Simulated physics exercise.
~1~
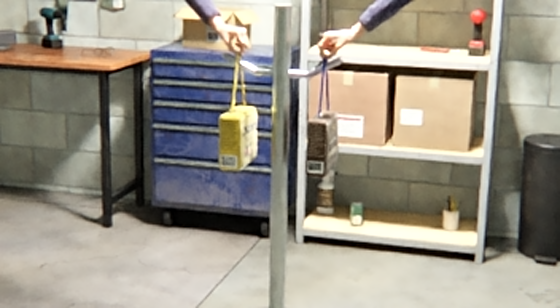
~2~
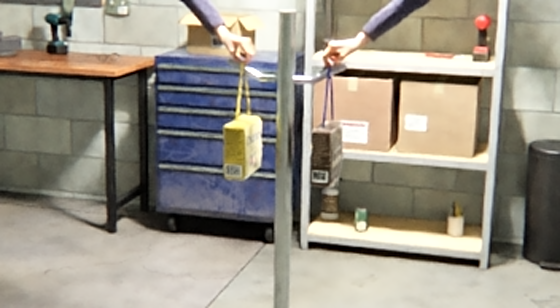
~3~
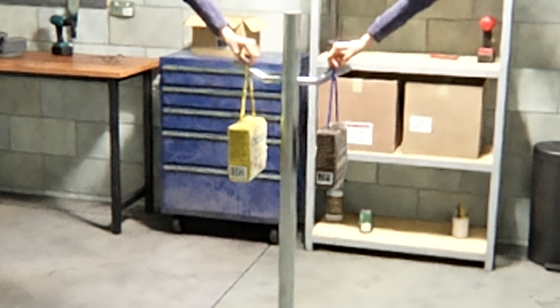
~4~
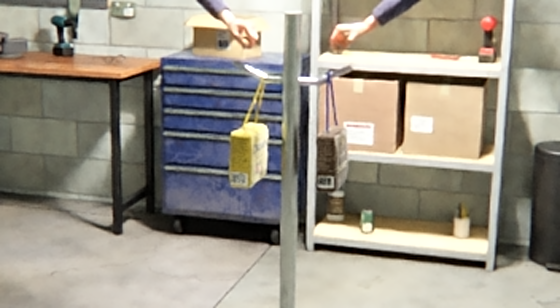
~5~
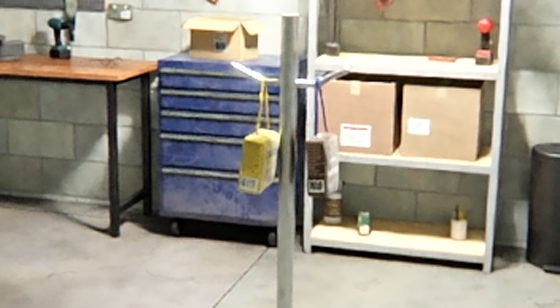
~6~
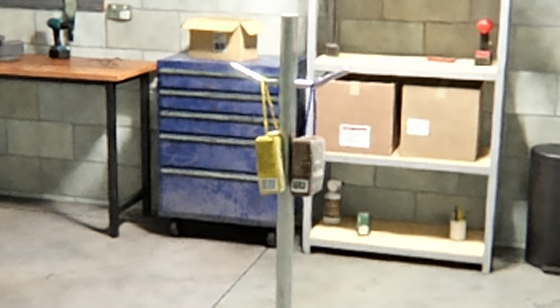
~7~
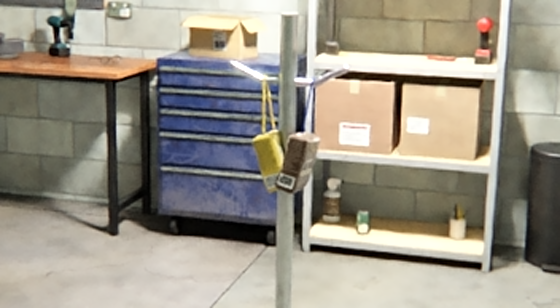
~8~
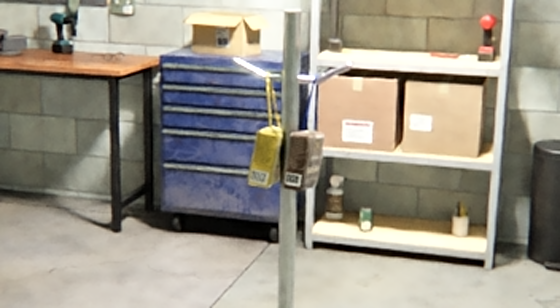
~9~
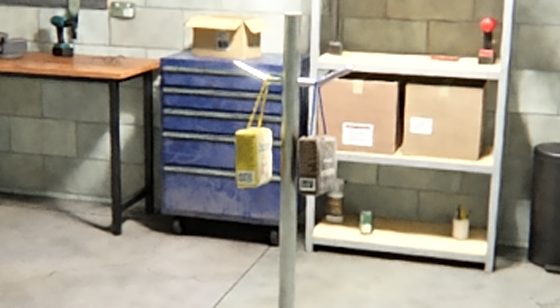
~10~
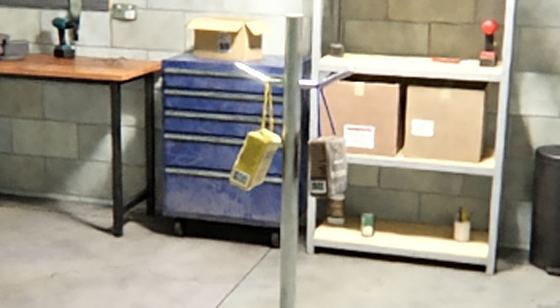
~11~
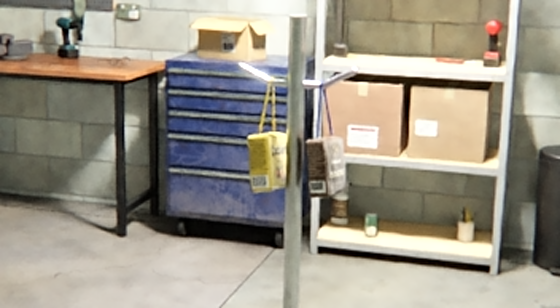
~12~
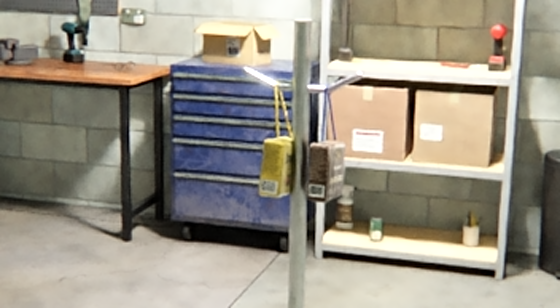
Two hands lower a yellow bag on the left and a brown bag on the right, hooking their loops over the pegs of a metal stand in a workshop, before a blue tool chest and shelves of boxes. The hands let go and draw back out of view. Left hanging, the bags swing inward toward the pole until they come close together, tilting as they go. They swing apart again, then drift back inward. At the end both still hang by their loops from the pegs, one on each side of the pole.
